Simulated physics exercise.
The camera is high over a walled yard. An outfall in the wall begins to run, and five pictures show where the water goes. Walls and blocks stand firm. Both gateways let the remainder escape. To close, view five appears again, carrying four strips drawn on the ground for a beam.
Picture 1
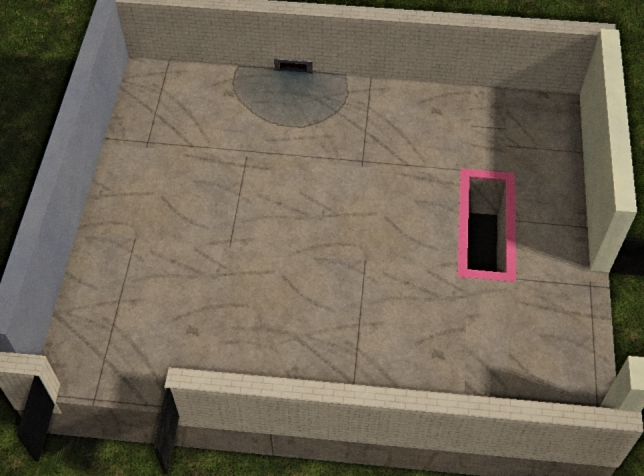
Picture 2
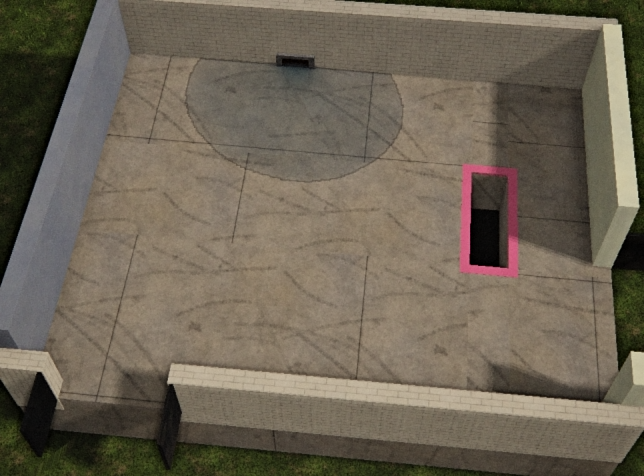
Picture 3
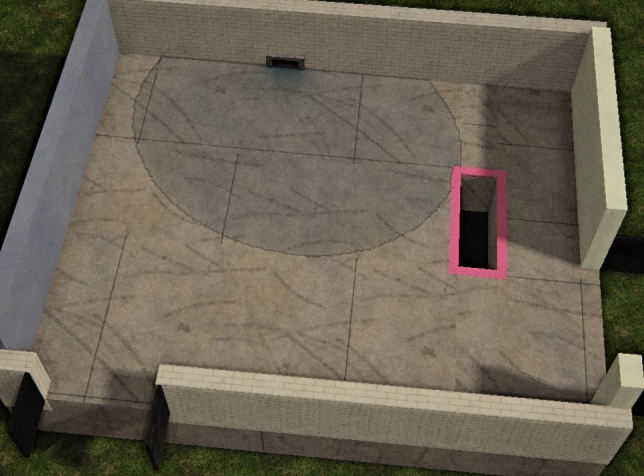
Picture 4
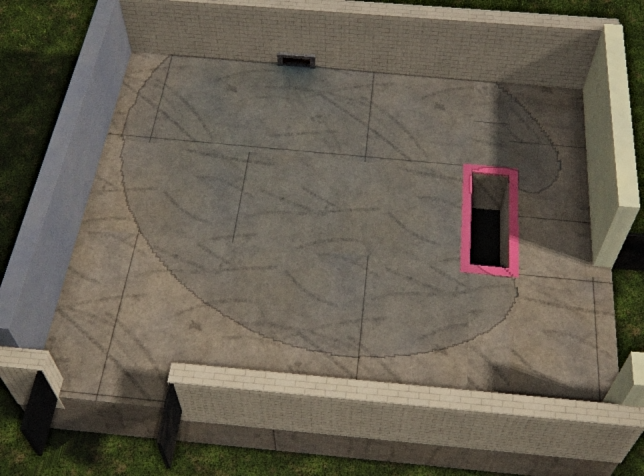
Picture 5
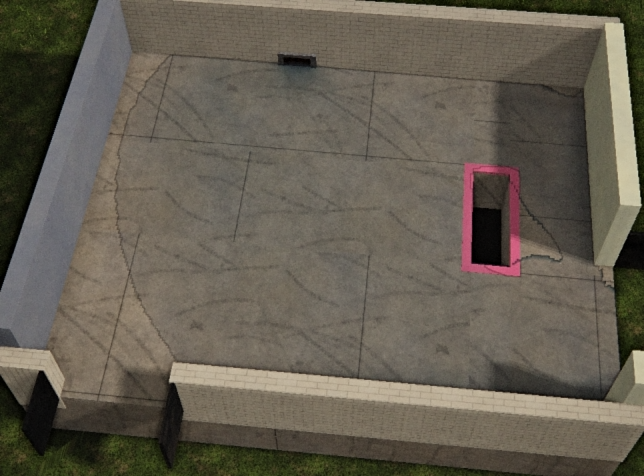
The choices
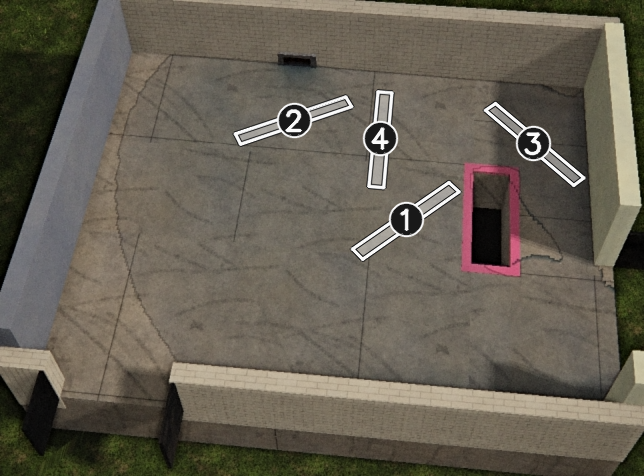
A walled yard with a stained, paved floor and grass outside is seen from high above at an angle. A small dark outfall sits at the far wall, a pink-rimmed rectangular gully lies toward the right, and gaps open in the walls. Greyish water spreads from the outfall in a widening rounded patch, reaches and enters the gully, and wraps around it across most of the floor, while the view shifts slightly.
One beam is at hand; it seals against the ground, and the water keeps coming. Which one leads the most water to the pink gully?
It is 3.
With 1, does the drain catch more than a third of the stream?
No.
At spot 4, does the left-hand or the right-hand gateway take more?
The right one.
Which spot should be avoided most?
4 it is.
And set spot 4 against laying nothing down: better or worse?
Worse.
On the marked copy, 1 from (357, 254) to (454, 187); 2 from (238, 139) to (348, 101); 3 from (490, 106) to (578, 181); 4 from (376, 187) to (384, 92).
With 1, about 18 % of the stream runs into the pink gully, about 82 % out by the gates.
With 2, about 18 % of the stream runs into the pink gully, about 82 % out by the gates.
With 3, about 27 % of the stream runs into the pink gully, about 73 % out by the gates.
With 4, about 7 % of the stream runs into the pink gully, about 93 % out by the gates.
